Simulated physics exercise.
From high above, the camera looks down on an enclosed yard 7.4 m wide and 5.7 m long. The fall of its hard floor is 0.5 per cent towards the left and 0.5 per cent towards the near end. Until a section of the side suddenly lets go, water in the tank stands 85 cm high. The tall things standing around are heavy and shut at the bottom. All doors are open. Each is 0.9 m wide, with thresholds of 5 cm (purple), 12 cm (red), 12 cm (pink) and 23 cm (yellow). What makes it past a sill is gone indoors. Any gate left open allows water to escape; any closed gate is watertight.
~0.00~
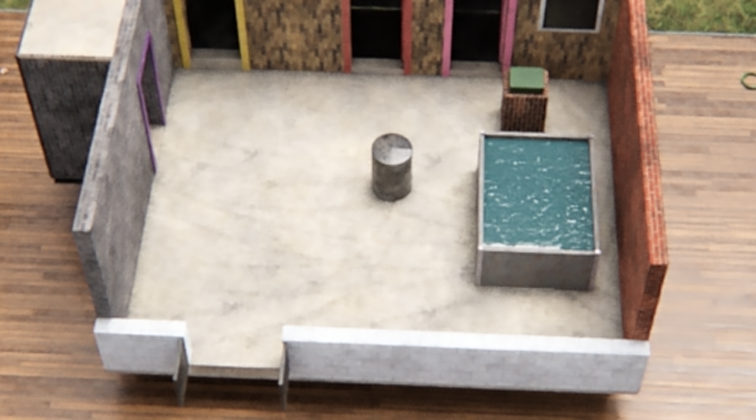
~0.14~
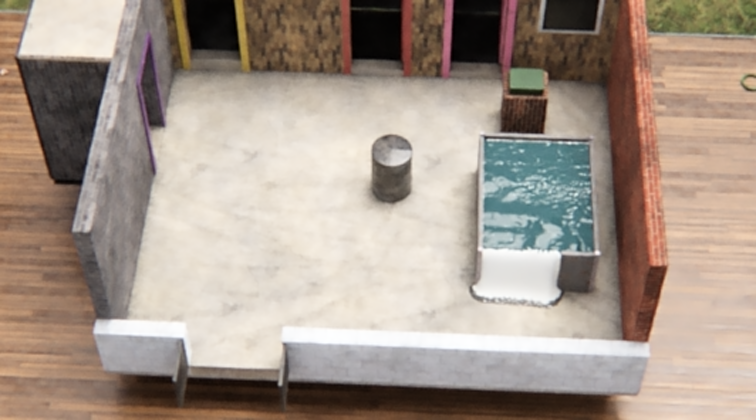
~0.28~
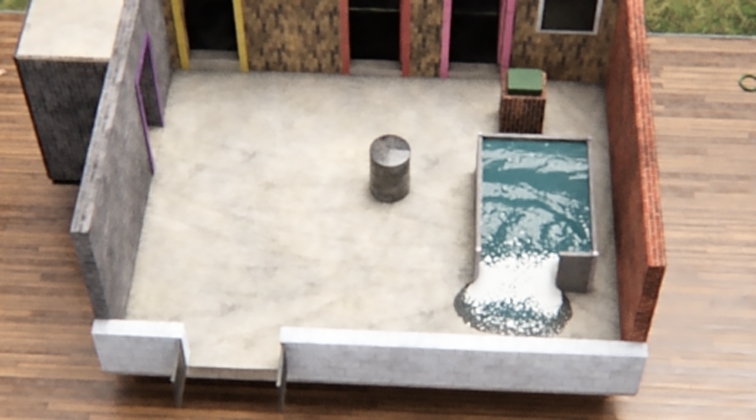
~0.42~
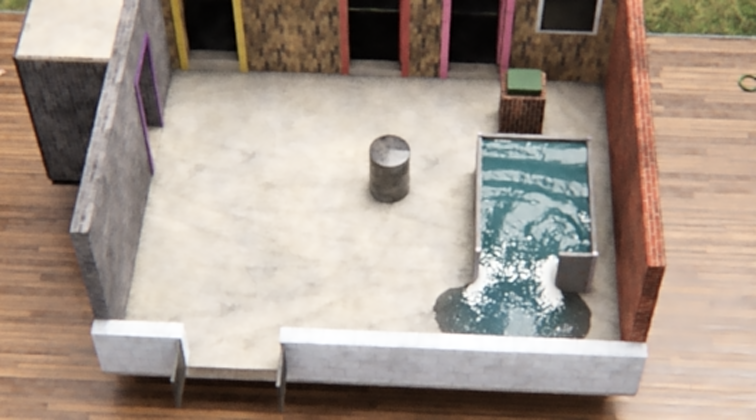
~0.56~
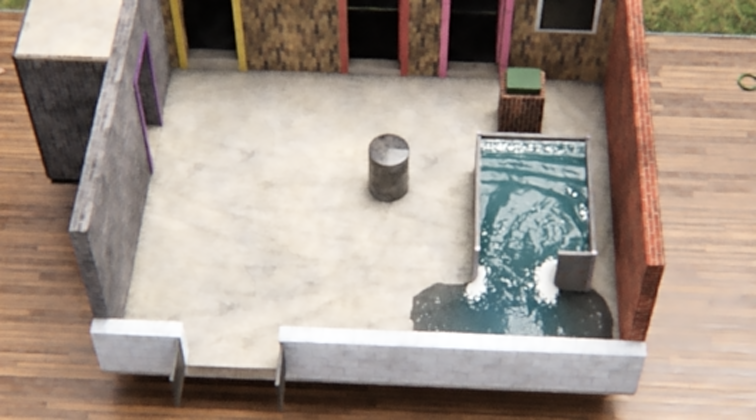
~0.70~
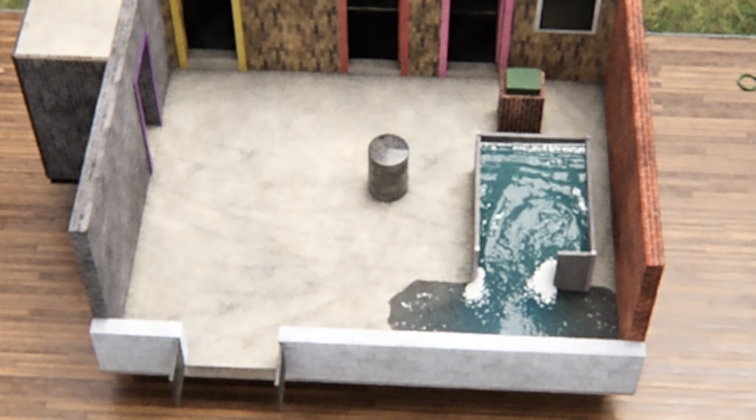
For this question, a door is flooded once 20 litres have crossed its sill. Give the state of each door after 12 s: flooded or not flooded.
State after that time: Purple door flooded, red door not flooded, pink door not flooded, yellow door not flooded.
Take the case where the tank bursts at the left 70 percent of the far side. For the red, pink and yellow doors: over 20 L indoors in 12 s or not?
Then it goes red too high, pink too high, yellow fine.
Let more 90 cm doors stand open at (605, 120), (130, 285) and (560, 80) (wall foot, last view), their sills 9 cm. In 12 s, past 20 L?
Well, the first is on the low side, the second is on the high side, and the third is on the high side.
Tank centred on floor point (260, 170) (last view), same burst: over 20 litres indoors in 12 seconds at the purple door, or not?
Then purple falls short.
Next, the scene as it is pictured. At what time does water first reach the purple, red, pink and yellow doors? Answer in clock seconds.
So purple at 3.2 s, red at 4.5 s, pink at 3.6 s, and yellow at 4.0 s.
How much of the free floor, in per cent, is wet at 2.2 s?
Covered: Roughly 35 per cent.
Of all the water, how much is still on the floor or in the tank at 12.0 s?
Roughly 88 percent.
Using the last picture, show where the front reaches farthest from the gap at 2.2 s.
About pixel (119, 348).
After 1.4 s water covers 15 % of the floor and is deepest (58 cm) near (509, 353); purple door not reached, red door not reached, pink door not reached, yellow door not reached.
After 2.2 s water covers 35 % of the floor and is deepest (51 cm) near (608, 367); purple door not reached, red door not reached, pink door not reached, yellow door not reached.
After 3.5 s water covers 60 % of the floor and is deepest (32 cm) near (604, 86); purple door 6 cm at the sill, 0 L in, red door not reached, pink door not reached, yellow door not reached.
After 7.0 s water covers 85 % of the floor and is deepest (17 cm) near (208, 105); purple door 7 cm at the sill, 18 L in, red door 7 cm at the sill, 0 L in, pink door 7 cm at the sill, 0 L in, yellow door 15 cm at the sill, 0 L in.
After 12.0 s water covers 100 % of the floor and is deepest (14 cm) near (119, 348); purple door 7 cm at the sill, 82 L in, red door 7 cm at the sill, 1 L in, pink door 6 cm at the sill, 0 L in, yellow door 7 cm at the sill, 0 L in.
